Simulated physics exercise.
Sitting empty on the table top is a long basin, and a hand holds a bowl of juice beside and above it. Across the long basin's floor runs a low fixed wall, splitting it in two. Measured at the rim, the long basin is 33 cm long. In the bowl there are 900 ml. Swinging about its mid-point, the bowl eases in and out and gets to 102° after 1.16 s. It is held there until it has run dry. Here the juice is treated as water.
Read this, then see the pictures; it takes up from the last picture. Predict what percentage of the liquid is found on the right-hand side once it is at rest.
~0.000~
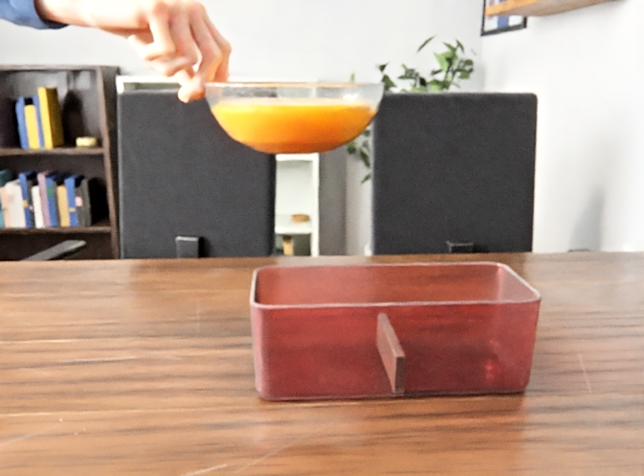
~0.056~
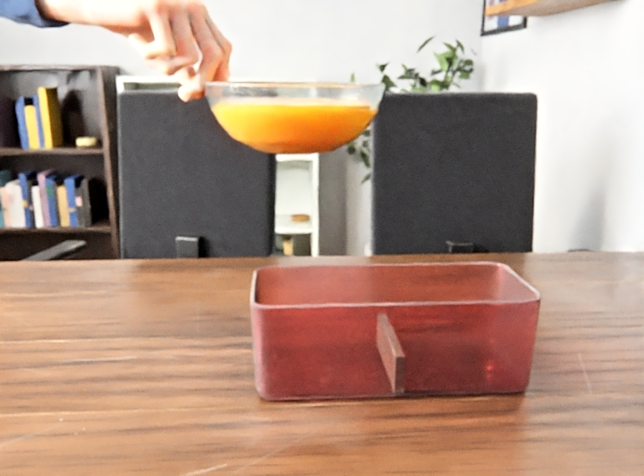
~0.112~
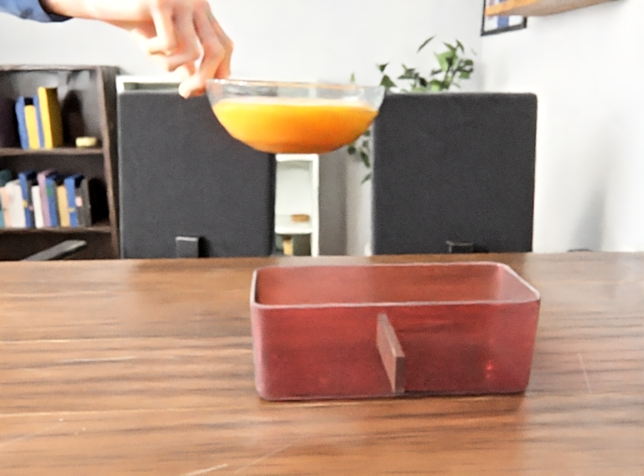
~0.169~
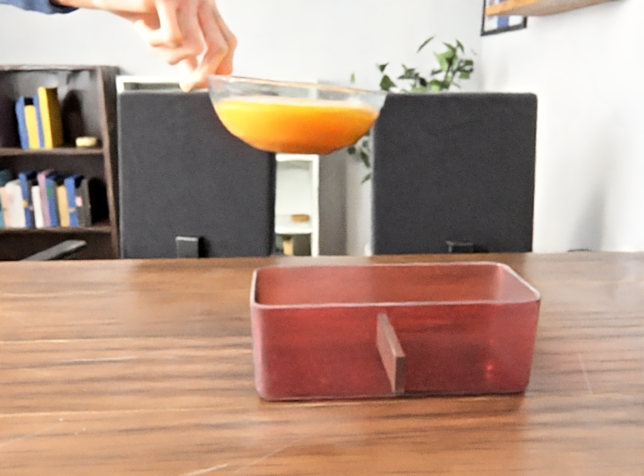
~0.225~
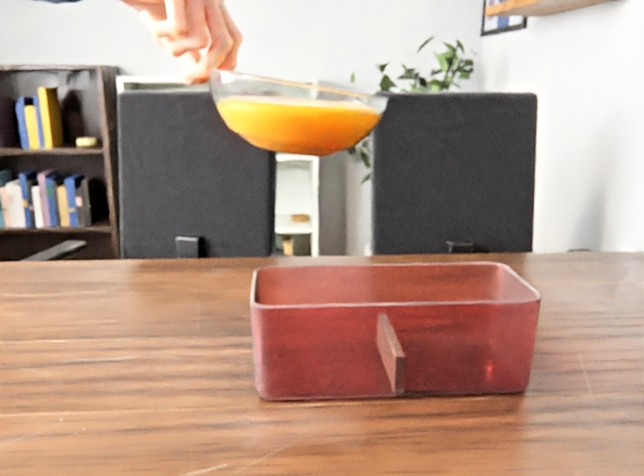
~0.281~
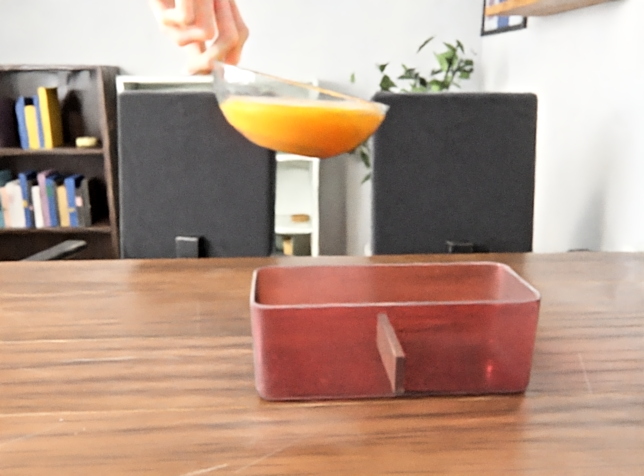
About 77 % is on the right.
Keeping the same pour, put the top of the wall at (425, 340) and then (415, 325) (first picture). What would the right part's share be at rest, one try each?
One try each: Around 50 percent and then around 60 percent.
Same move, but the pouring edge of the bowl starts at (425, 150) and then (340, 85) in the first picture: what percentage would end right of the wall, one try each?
90 in a hundred, followed by 55 in a hundred.
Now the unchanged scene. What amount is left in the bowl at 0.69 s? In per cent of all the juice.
32 %.
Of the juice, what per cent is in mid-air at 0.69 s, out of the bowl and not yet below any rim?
Roughly 48 percent.
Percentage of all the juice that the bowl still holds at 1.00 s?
About 0 per cent.
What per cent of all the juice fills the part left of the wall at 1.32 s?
I'd put it at close to 20 %.
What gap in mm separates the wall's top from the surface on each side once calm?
Left roughly 38 mm; right roughly 12 mm.
After 0.69 s the tilt is 67° and 32 per cent is still to pour, 0 is left of the wall and 19 right of it.
After 1.00 s the tilt is 97° and 0 per cent is still to pour, 13 is left of the wall and 76 right of it.
After 1.32 s the tilt is 102° and 0 per cent is still to pour, 19 is left of the wall and 77 right of it.
After 1.66 s the tilt is 102° and 0 per cent is still to pour, 20 is left of the wall and 77 right of it.
In the end 20 per cent lies left of the wall, 77 right of it and 4 outside.
